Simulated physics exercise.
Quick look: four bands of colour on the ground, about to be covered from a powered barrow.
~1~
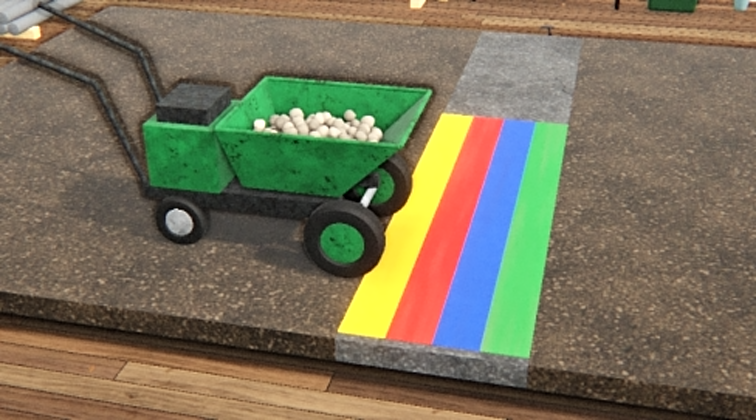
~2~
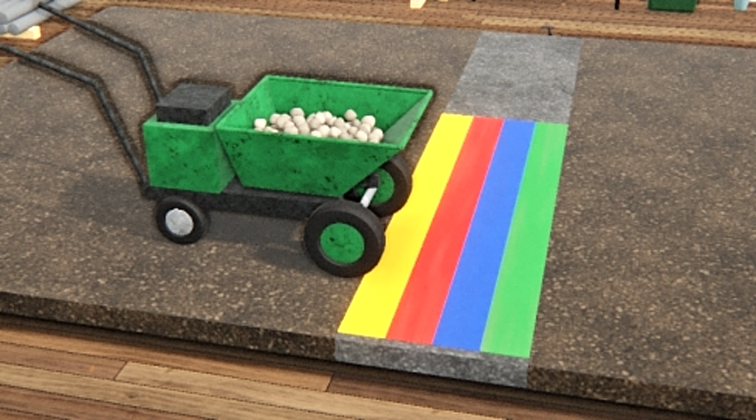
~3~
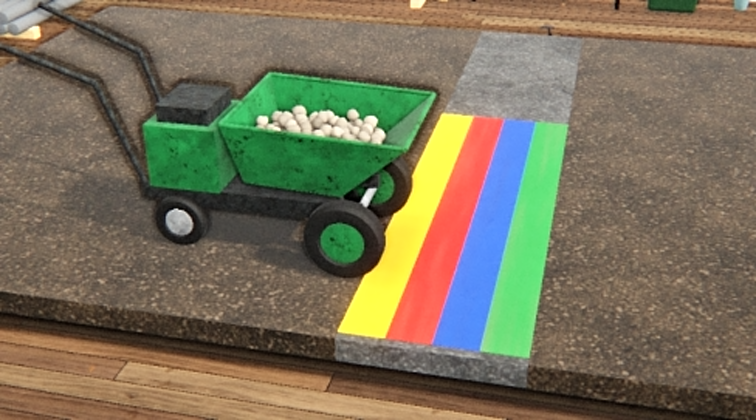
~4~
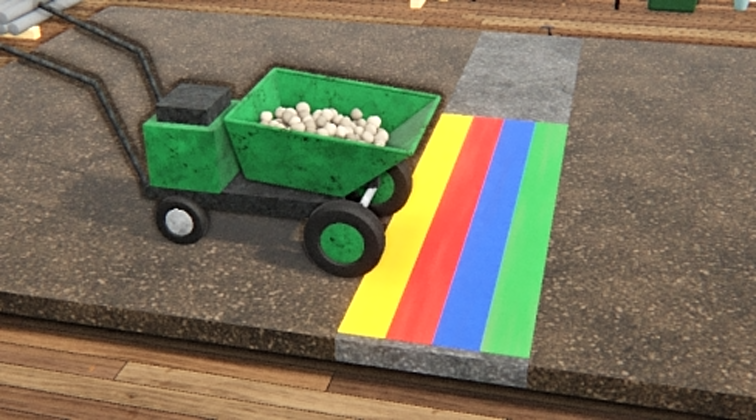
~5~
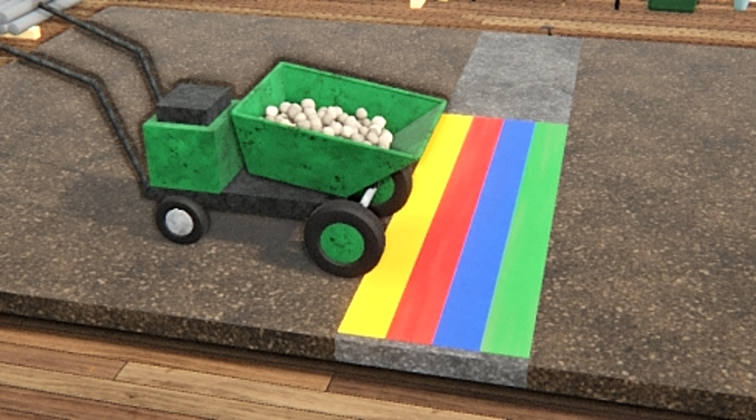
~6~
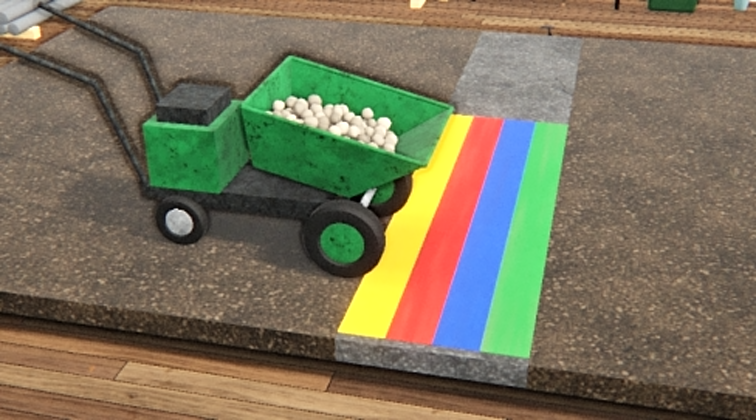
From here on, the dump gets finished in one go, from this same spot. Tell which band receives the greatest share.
I would say the green band receives it.
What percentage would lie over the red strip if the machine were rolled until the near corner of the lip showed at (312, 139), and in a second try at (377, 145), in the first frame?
First some 30, then 0 per cent.
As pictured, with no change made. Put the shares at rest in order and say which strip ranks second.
That would be the strip in blue.
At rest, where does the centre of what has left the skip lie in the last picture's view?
(517, 257).
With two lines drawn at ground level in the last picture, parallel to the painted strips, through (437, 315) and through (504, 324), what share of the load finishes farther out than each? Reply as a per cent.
First 70 in a hundred, second 40 in a hundred.
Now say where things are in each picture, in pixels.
In the first frame, lip of the skip near (400, 147), level; top of the load near (303, 138), river pebbles; yellow strip near (375, 303); red strip near (419, 309); blue strip near (465, 315); green strip near (511, 321).
In the second frame, lip of the skip near (401, 148), level; top of the load near (304, 138).
In the third frame, lip of the skip near (405, 150), tipped barely; top of the load near (306, 137).
In the fourth frame, lip of the skip near (410, 154), tipped barely; top of the load near (299, 133).
In the fifth frame, lip of the skip near (417, 159), tipped a little; top of the load near (304, 130).
In the sixth frame, lip of the skip near (425, 166), tipped a little; top of the load near (294, 130); yellow strip near (375, 303); red strip near (419, 309); blue strip near (465, 315); green strip near (511, 321).
Shortly afterwards, skip tipped well over; the whole lot in the skip.
Next, skip tipped steeply; the bulk in the skip; a little over the blue strip; a little over the green strip.
Some moments later, skip tipped right over; near a quarter in the skip; near a quarter over the blue strip; near a third over the green strip; a little off the paint.
In the end, skip tipped right over; near a quarter in the skip; none at all over the yellow strip; none at all over the red strip; near a quarter over the blue strip; near a third over the green strip; a little off the paint.
